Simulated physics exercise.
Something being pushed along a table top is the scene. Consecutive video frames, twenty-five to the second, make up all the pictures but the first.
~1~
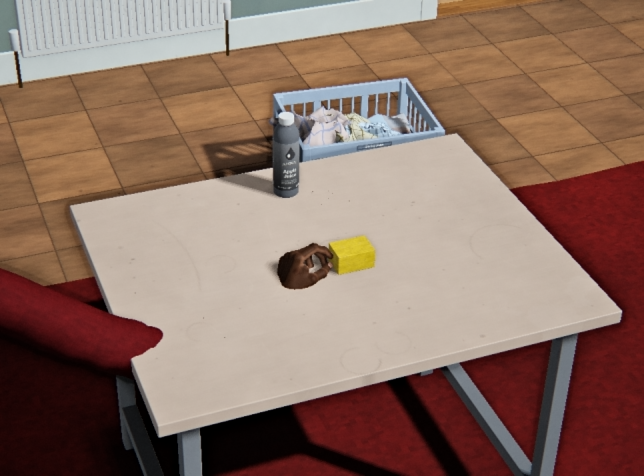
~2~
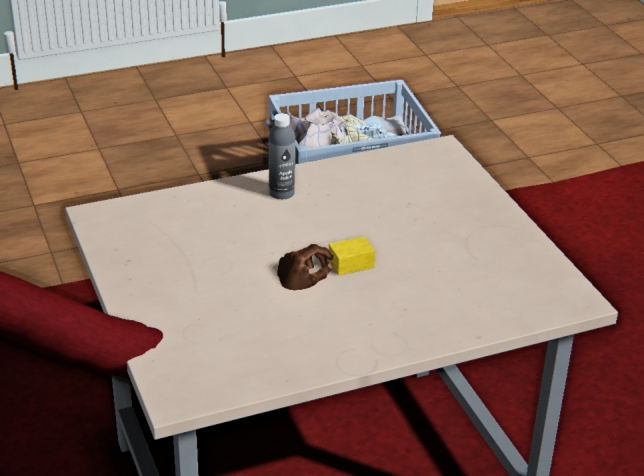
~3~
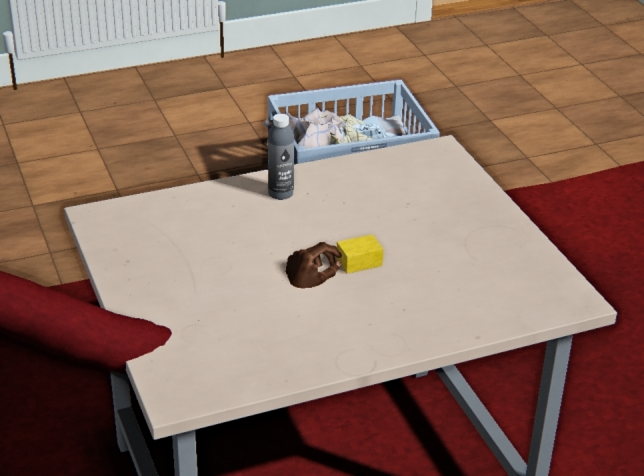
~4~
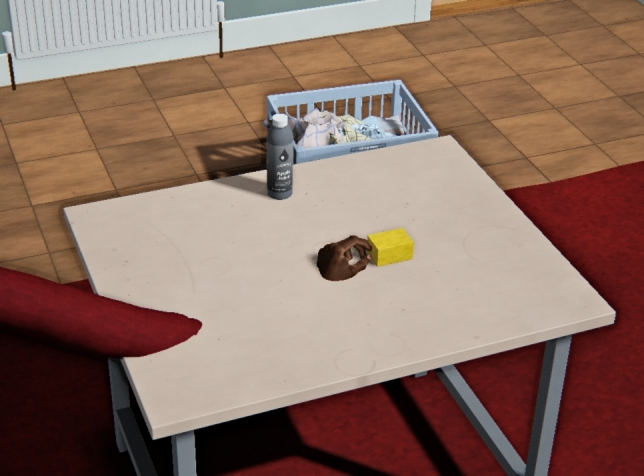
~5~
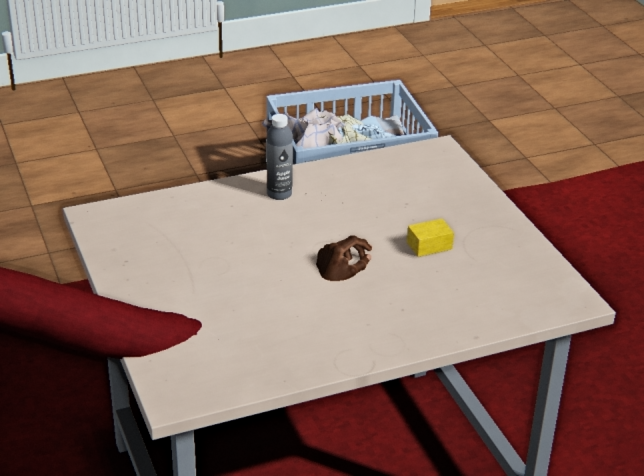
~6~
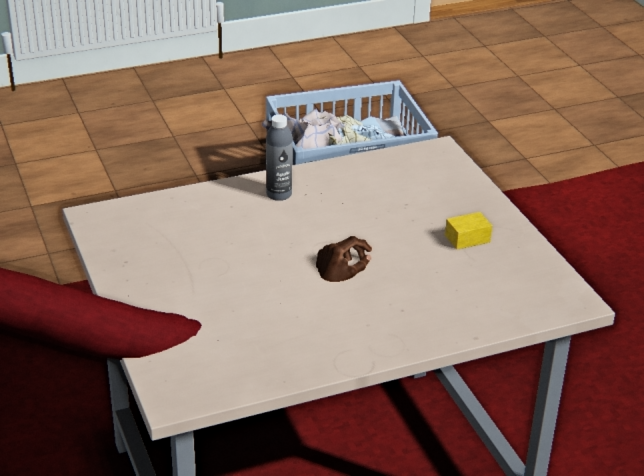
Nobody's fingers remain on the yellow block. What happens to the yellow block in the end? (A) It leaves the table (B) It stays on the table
It leaves the table.
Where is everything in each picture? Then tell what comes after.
In the first frame, under the hand; yellow block (352, 255).
In the second frame, under the hand; yellow block (352, 256).
In the third frame, under the hand; yellow block (360, 254).
In the fourth frame, yellow block (390, 247).
In the fifth frame, yellow block (430, 237) shifted about its own width.
In the sixth frame, yellow block (469, 230) shifted well along.
Then, 0.20 s on from there, yellow block now off the table.
Then, 0.50 s on from there, things are still on the move.
In the end, off the table, yellow block.
